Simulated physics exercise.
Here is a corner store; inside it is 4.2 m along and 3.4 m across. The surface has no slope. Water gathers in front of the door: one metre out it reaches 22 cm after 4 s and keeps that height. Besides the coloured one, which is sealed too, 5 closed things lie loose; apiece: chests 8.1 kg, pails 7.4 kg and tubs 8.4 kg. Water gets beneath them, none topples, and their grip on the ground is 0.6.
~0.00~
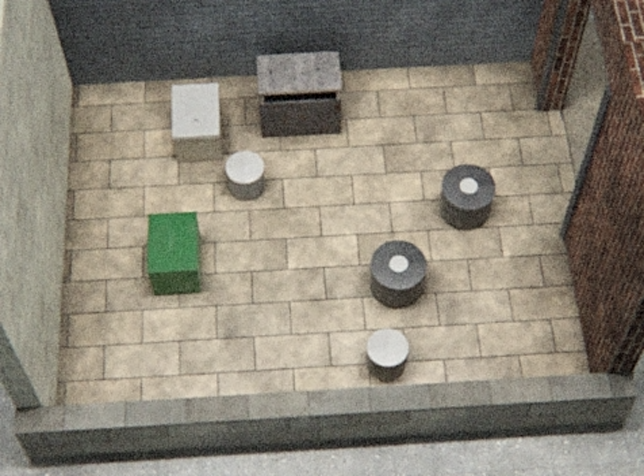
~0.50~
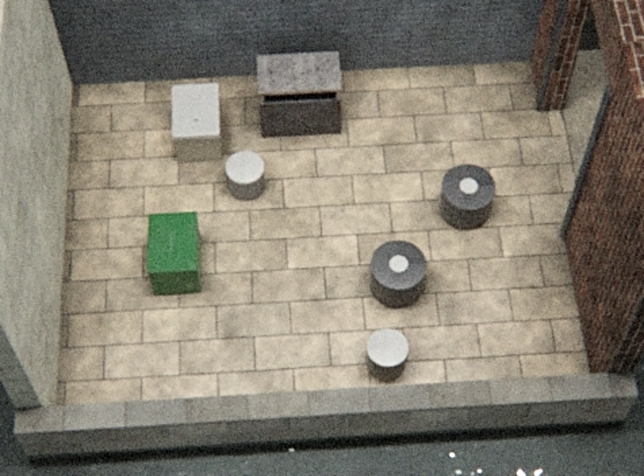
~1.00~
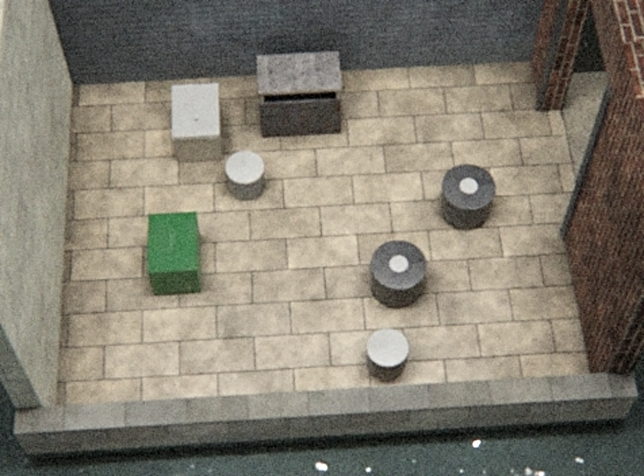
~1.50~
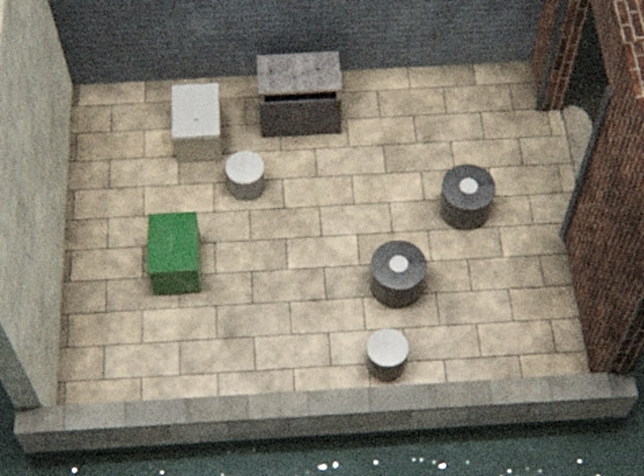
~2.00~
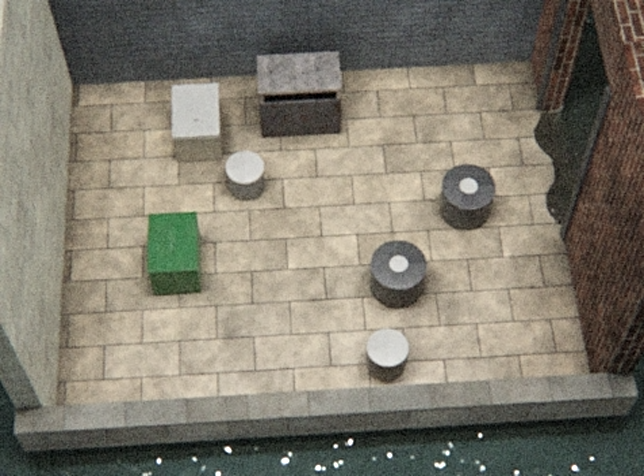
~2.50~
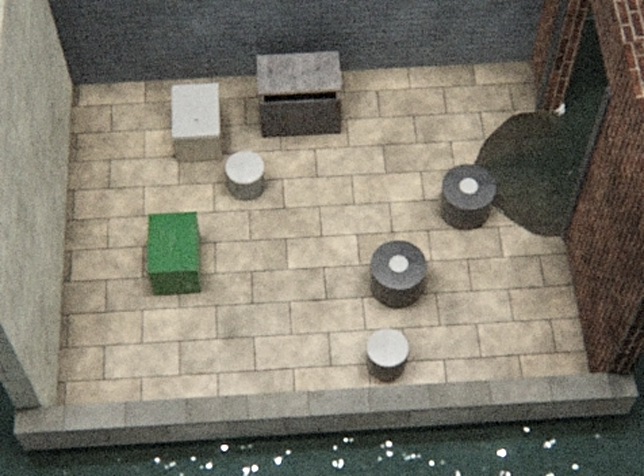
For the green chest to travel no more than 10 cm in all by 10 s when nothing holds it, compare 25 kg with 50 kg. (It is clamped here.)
For it, only the larger load is enough.
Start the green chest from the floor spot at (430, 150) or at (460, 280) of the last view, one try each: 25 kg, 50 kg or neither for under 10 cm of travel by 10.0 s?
In that order: It takes the larger; either load holds.
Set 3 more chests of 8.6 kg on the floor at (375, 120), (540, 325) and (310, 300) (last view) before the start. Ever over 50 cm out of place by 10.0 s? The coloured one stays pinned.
In that order: Past it, short of it, past it.
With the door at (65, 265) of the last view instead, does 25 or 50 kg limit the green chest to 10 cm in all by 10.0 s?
In that case only the larger load is enough.
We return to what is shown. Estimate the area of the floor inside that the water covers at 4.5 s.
Roughly 6.0 m2.
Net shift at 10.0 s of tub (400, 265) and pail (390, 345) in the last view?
In turn: 80 cm, 10 cm.
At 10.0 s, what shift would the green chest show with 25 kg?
About 30 cm.
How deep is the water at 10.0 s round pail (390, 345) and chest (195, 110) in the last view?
About 8 and 14 cm.
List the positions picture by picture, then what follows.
In the first picture, the green chest at (172, 241), on the bottom; 0.0 m2 under water; 0 of 6 have shifted.
In the second picture, the green chest at (172, 241), on the bottom; water covers 0.0 m2; 0 of 6 have shifted.
In the third picture, the green chest at (172, 241) rests on the ground; water covers 0.0 m2; 0 of 6 have shifted.
In the fourth picture, the green chest at (172, 241), on the bottom; water covers 0.0 m2; 0 of 6 have shifted.
In the fifth picture, the green chest at (172, 241), on the bottom; water covers 0.0 m2; 0 of 6 have shifted.
In the sixth picture, the green chest at (172, 241) rests on the ground; water covers 0.6 m2; 0 of 6 have shifted.
After 3.5 s the green chest would be 0 cm from its start with 25 kg and 0 cm from its start with 50 kg; 0 cm of water round it then.
After 4.5 s the green chest would be 0 cm from its start with 25 kg and 0 cm from its start with 50 kg; 0 cm of water round it then.
After 7.0 s the green chest would be 1 cm from its start with 25 kg and 0 cm from its start with 50 kg; 6 cm of water round it then.
After 10.0 s the green chest would be 28 cm from its start with 25 kg and 0 cm from its start with 50 kg; 14 cm of water round it then.
